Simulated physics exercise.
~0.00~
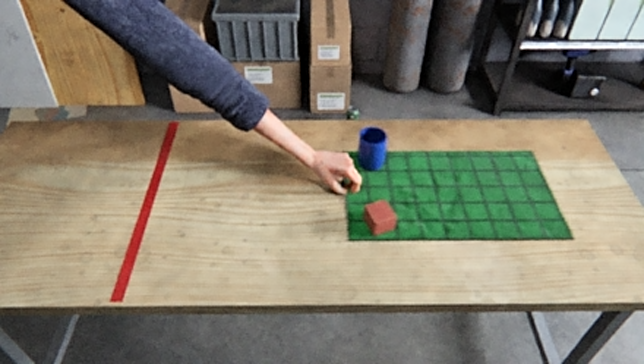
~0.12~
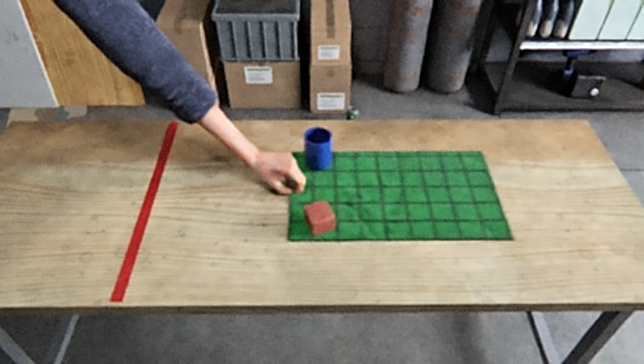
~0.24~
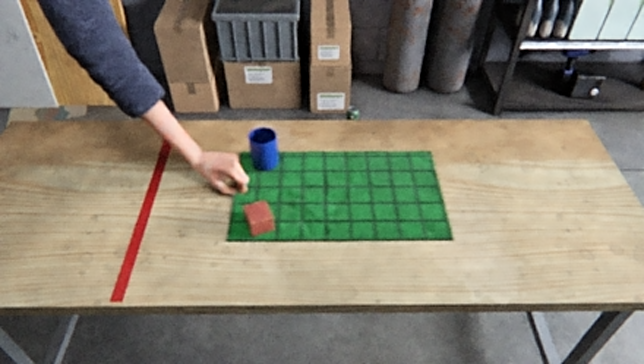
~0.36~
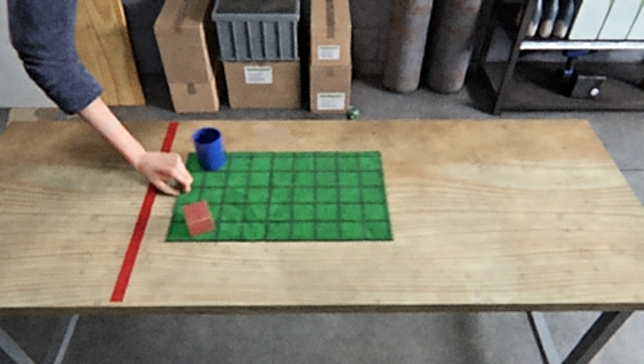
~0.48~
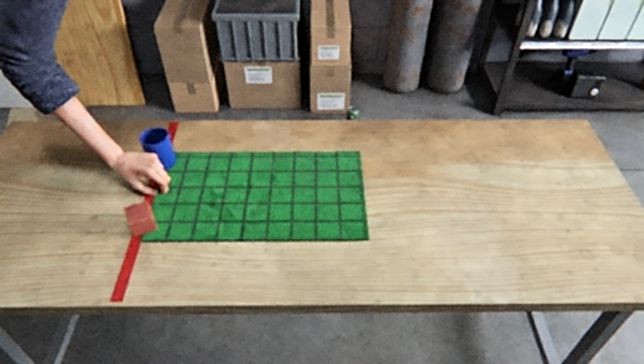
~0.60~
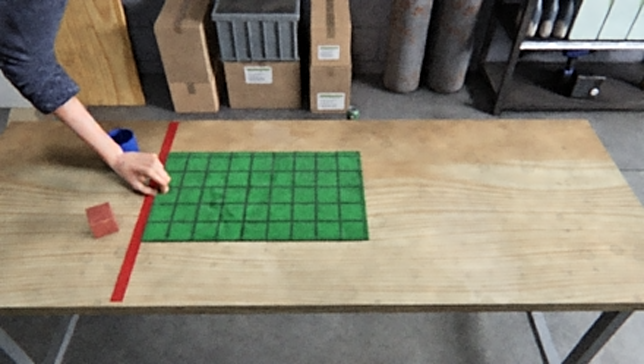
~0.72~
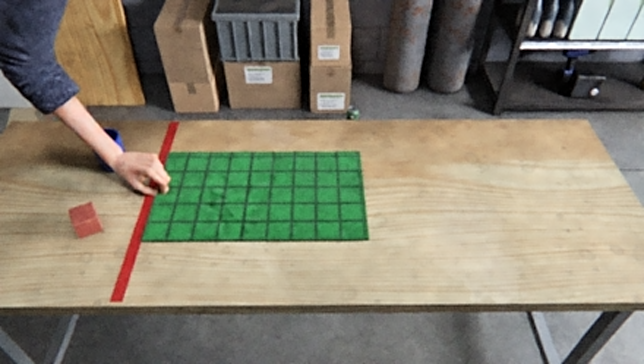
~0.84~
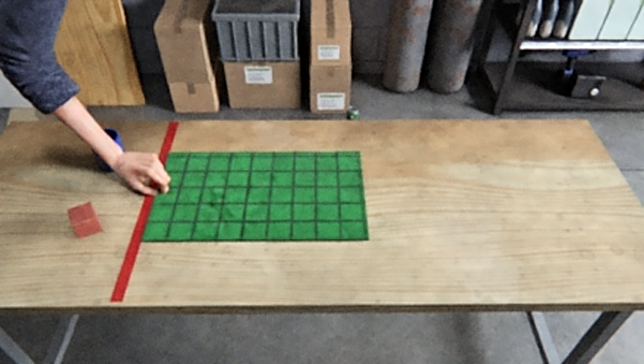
At first, a hand grips the left edge of a green gridded cloth on a wooden workbench, with a blue mug and a red block resting near that edge. The arm draws the cloth steadily left toward a strip of red tape, and both objects ride along with it. When the cloth's edge reaches the tape, the cloth stops, but the mug and block keep sliding left off its front. They cross the tape onto bare wood and slow down. Finally, the block rests left of the tape, the mug sits partly hidden behind the arm, and the hand remains at the cloth's edge.
